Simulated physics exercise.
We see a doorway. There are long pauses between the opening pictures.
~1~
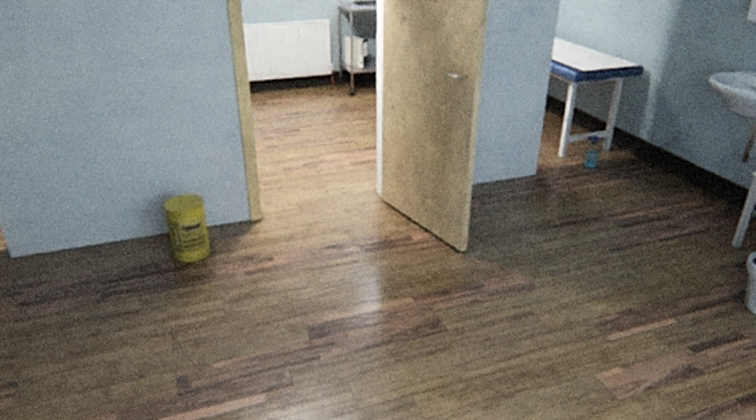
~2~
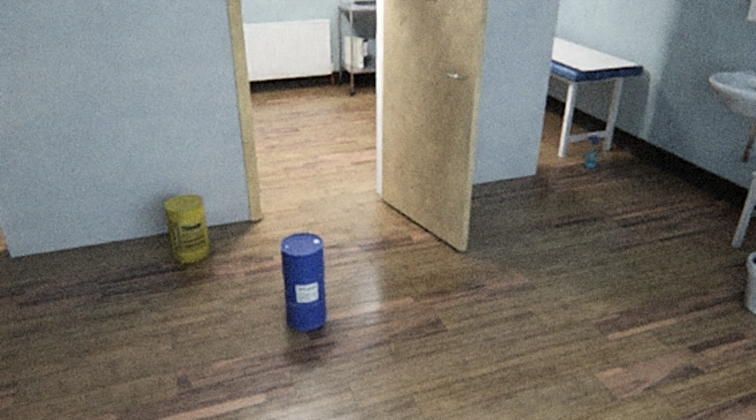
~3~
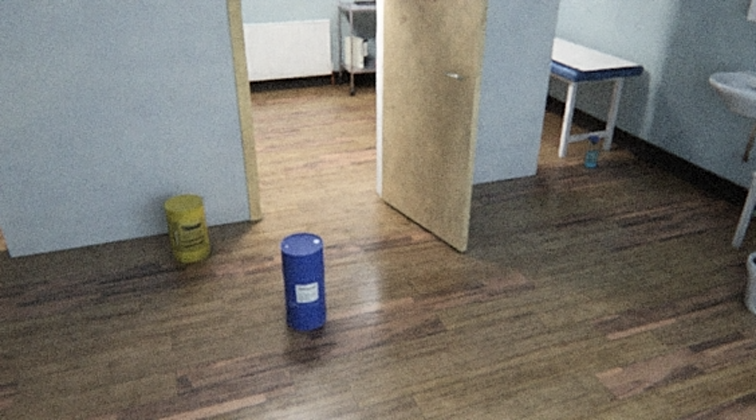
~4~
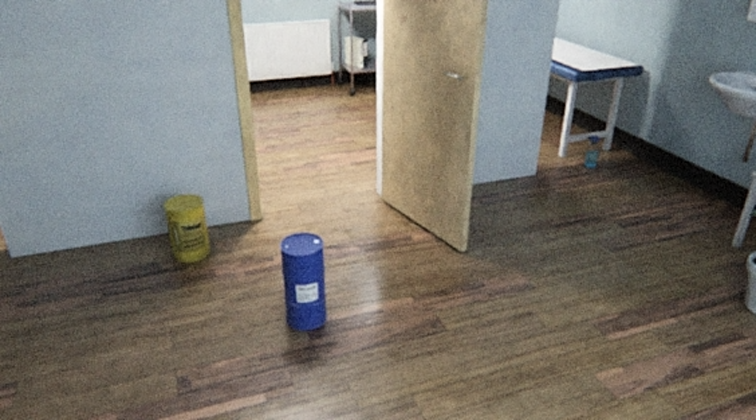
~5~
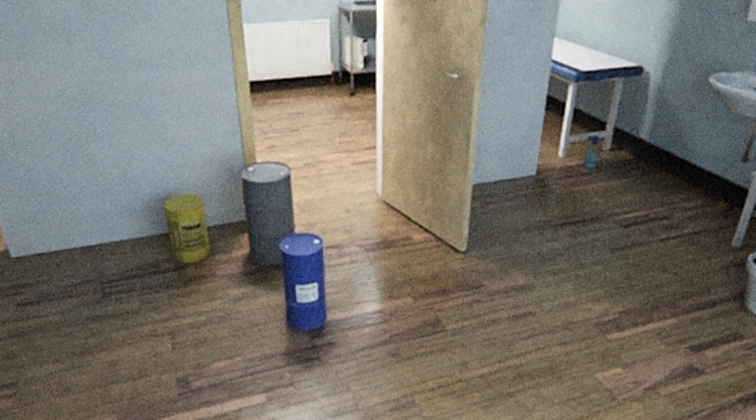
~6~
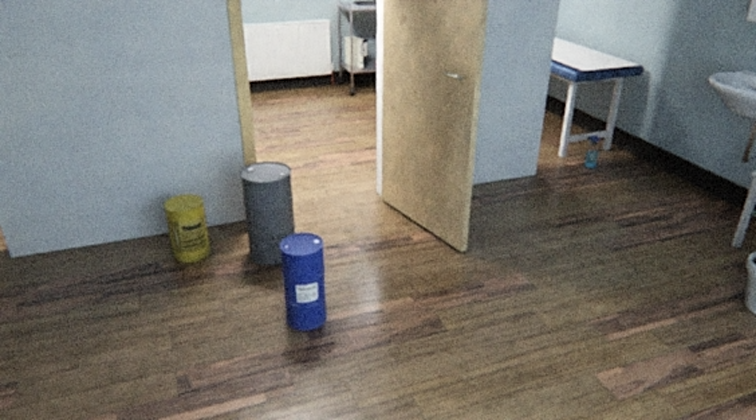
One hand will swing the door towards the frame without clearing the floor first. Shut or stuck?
In the end the door closes.
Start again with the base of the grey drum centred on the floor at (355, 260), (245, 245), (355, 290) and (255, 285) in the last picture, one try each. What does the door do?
First try: It stops short; second try: It closes; third try: It reaches the frame; fourth try: It closes.
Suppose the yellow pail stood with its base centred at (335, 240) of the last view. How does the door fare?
Then it jams.
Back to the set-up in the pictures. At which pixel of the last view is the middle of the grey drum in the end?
At about (262, 213).
Then, 0.50 s past the last view, door 87° open.
Then, 0.90 s past the last view, door 55° open.
Then, 1.20 s past the last view, door 30° open; grey drum displaced a little near (265, 213).
Then, 1.50 s past the last view, door 14° open; grey drum displaced a little near (262, 213).
Finally, door 0° open; all 3 still in place. Final places as the last picture's camera would see them, grey drum near (262, 213).
